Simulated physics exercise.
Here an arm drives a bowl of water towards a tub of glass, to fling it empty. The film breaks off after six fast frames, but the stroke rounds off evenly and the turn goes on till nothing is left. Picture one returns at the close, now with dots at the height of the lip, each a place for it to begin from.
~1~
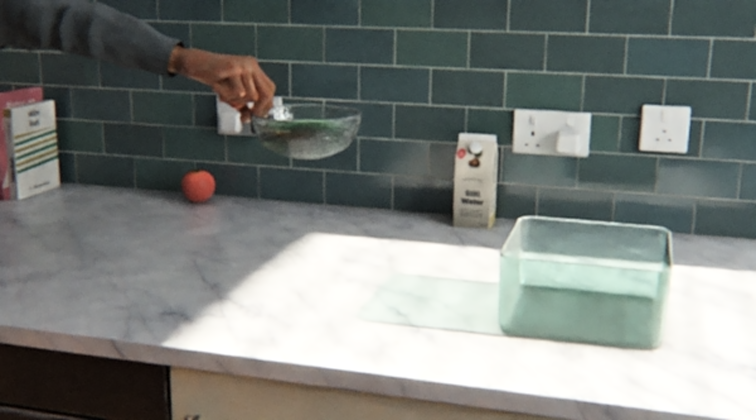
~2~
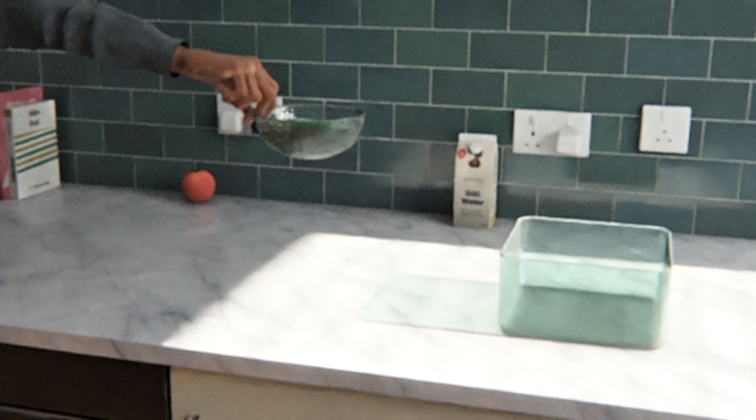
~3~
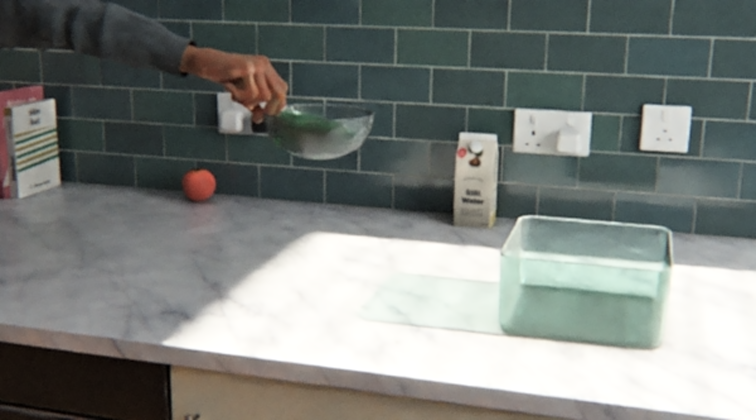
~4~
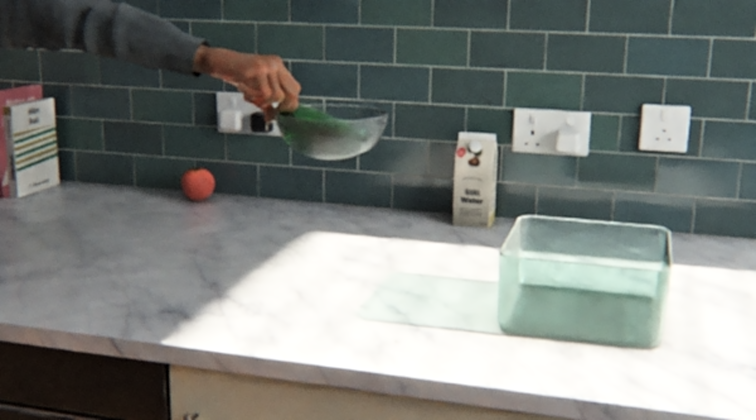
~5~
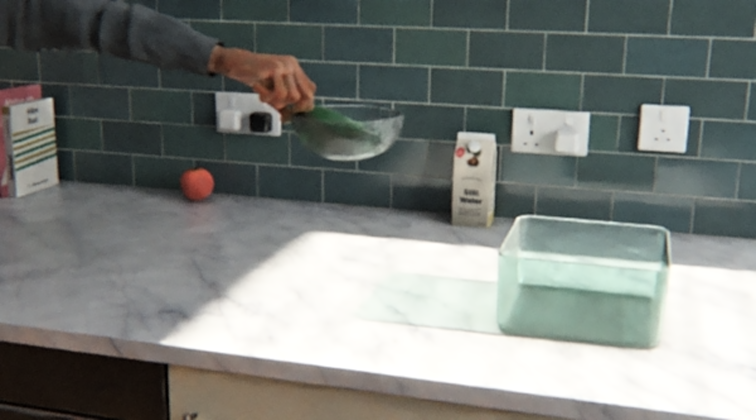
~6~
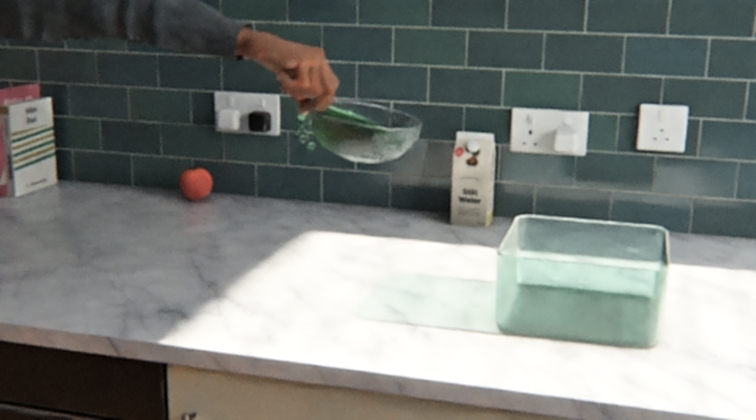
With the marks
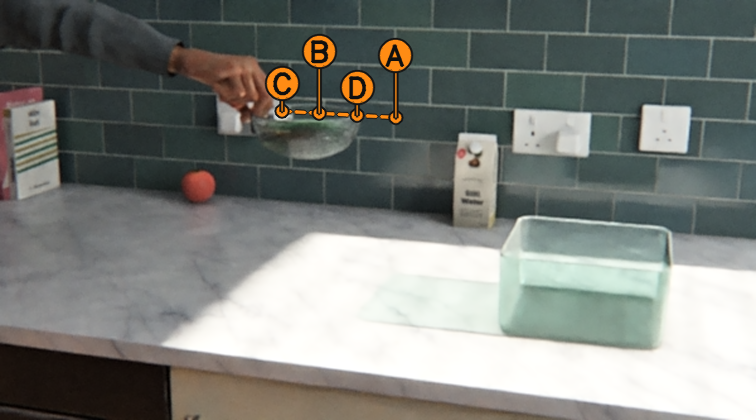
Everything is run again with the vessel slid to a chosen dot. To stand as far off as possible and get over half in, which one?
That is place A.
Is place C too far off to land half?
Yes.
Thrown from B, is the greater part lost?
Yes.
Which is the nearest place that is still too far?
It is D.
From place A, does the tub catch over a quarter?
Yes, it does.
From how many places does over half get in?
One of them.
On the marked copy, A at (395, 117); B at (319, 113); C at (282, 111); D at (357, 115).
With A, about 65 % lands in the tub, 22 % falls short and 13 % goes beside or beyond.
With B, about 1 % lands in the tub, 98 % falls short.
With C, about 0 % lands in the tub, 100 % falls short.
With D, about 29 % lands in the tub, 63 % falls short and 8 % goes beside or beyond.
